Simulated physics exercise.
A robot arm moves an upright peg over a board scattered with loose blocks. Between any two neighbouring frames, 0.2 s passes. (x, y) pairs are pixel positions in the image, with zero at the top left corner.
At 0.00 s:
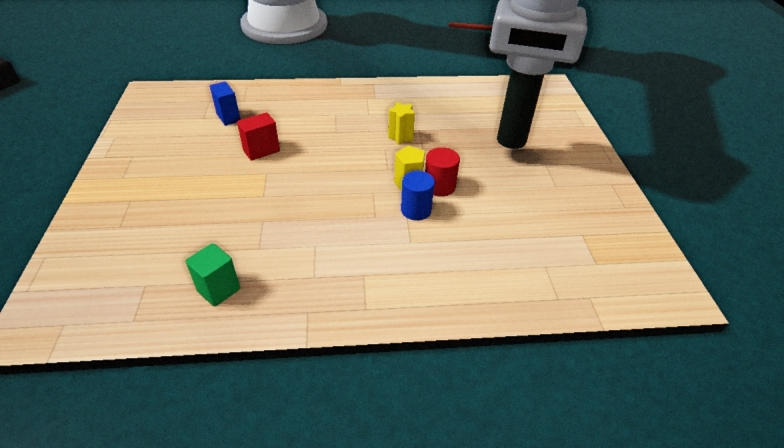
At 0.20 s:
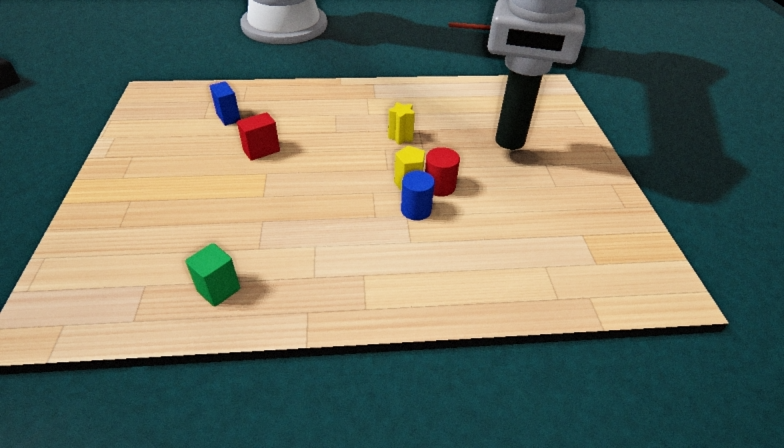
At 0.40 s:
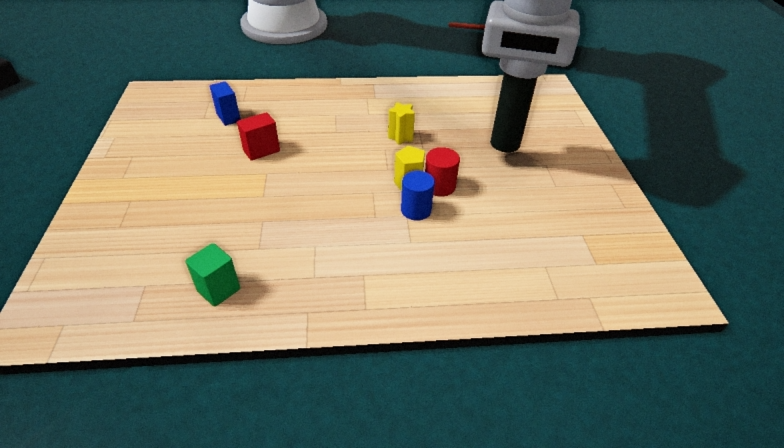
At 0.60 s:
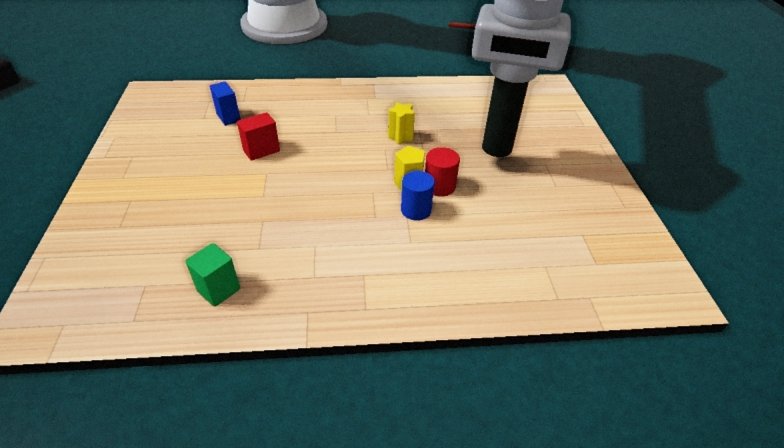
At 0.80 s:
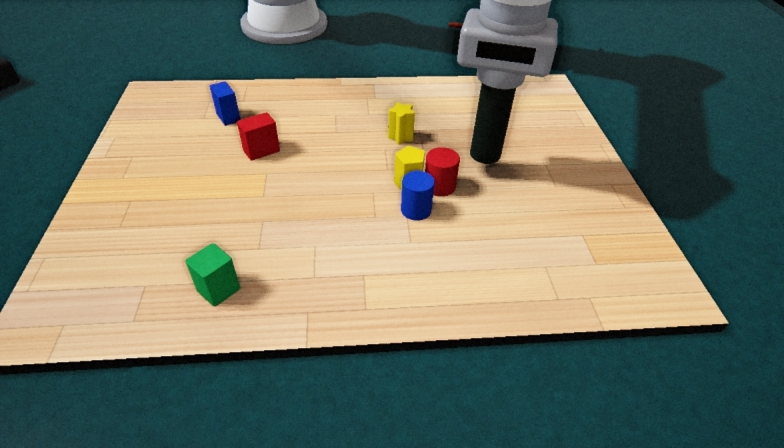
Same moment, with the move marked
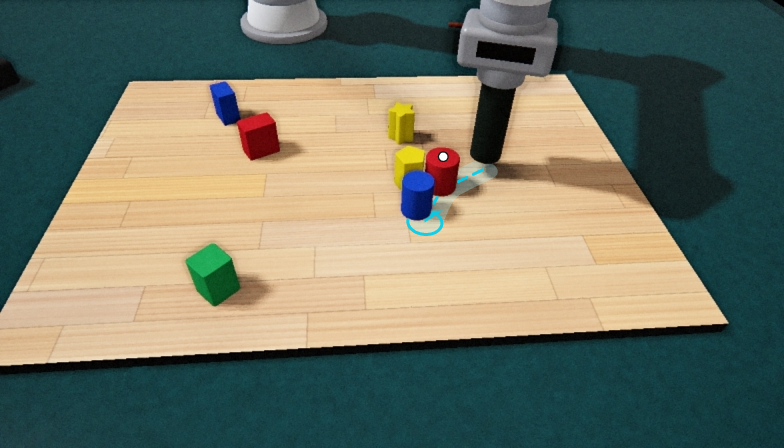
The robot arm held a black upright peg still at first, then moved it slowly left and slightly nearer, toward the red disc beside a yellow pentagon and blue disc, while every block stayed put.
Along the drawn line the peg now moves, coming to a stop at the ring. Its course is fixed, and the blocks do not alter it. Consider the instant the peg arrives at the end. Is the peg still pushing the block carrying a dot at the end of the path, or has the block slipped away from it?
I'd say the block carrying a dot has slipped off and sits beside or behind the peg.
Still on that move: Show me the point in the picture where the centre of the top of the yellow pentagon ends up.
At (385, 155).
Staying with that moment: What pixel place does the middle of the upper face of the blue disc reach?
At pixel (394, 197).
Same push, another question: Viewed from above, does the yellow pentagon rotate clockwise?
I believe so.
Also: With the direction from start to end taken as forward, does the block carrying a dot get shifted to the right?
I believe so.
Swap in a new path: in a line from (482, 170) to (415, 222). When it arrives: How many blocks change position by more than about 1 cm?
Three or more move.
The drawn path runs from (482, 170) over (457, 182) and (436, 199) to (425, 222); the dot is on the red disc.
On the path given first. One third of the way, peg at (459, 167); yellow pentagon at (402, 155), turned 15° clockwise; red disc at (432, 161).
Two thirds of the way, peg at (438, 184); yellow pentagon at (385, 155), turned 40° clockwise; blue disc at (401, 192); red disc at (405, 170).
At the end, peg at (426, 207); yellow pentagon at (385, 155), turned 40° clockwise; blue disc at (394, 197); red disc at (399, 174).
